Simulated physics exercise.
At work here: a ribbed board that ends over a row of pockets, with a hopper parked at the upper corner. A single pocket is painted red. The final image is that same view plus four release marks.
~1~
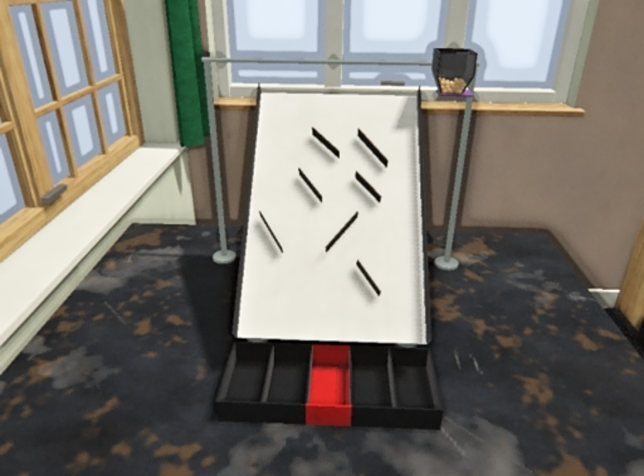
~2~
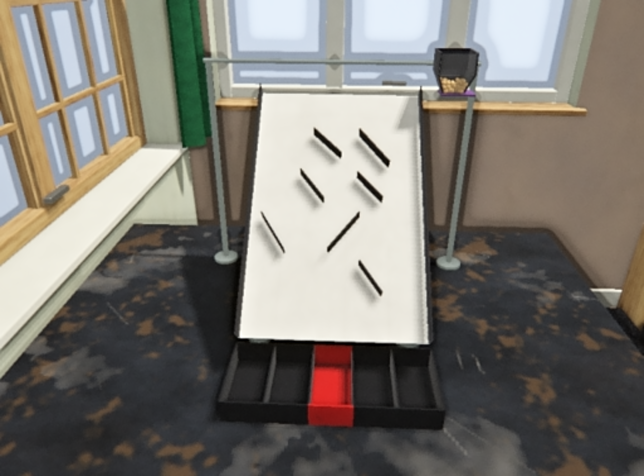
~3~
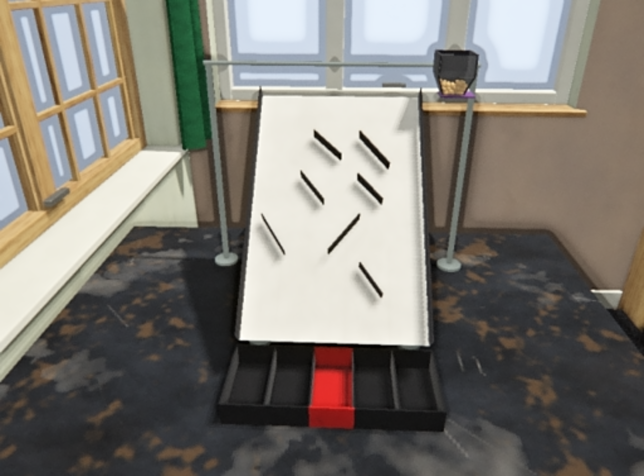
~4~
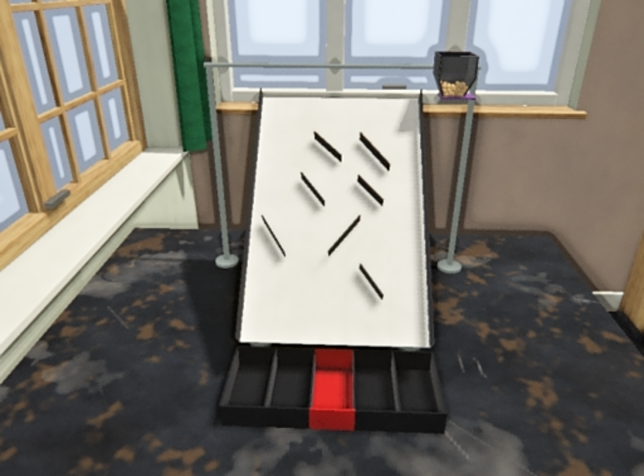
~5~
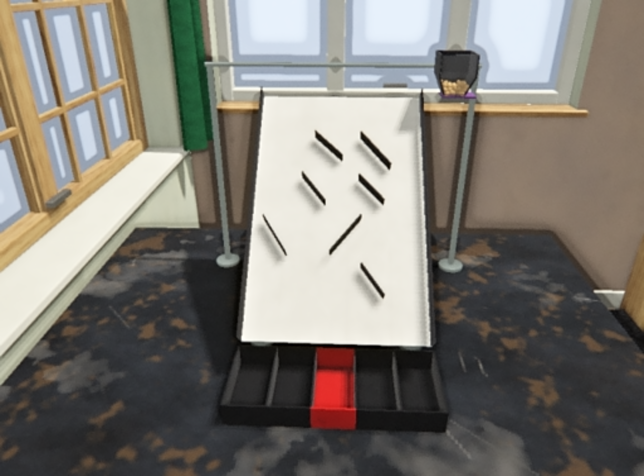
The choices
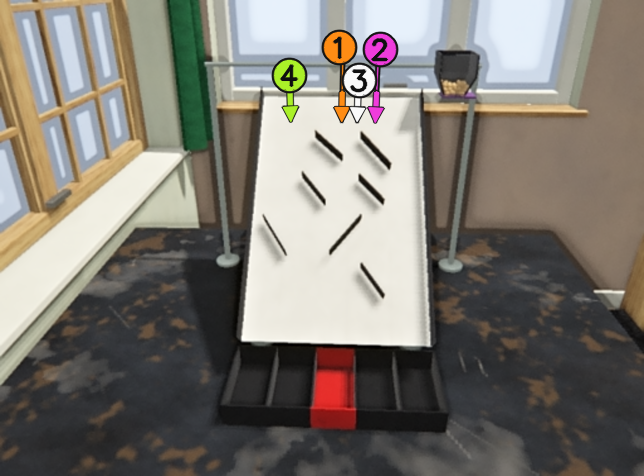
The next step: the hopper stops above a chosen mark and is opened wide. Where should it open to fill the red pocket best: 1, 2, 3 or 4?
Use mark 4.
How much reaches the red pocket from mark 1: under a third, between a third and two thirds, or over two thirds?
Under a third.
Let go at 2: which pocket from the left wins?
The fifth from the left.
On the marked copy, mark 1 meets the board at (341, 116); mark 2 meets the board at (375, 117); mark 3 meets the board at (357, 116); mark 4 meets the board at (290, 116).
With 1, none in the red pocket, all in other pockets.
With 2, none in the red pocket, nearly all in other pockets, a stray few held on the board.
With 3, none in the red pocket, nearly all in other pockets.
With 4, about half in the red pocket, about half in other pockets.
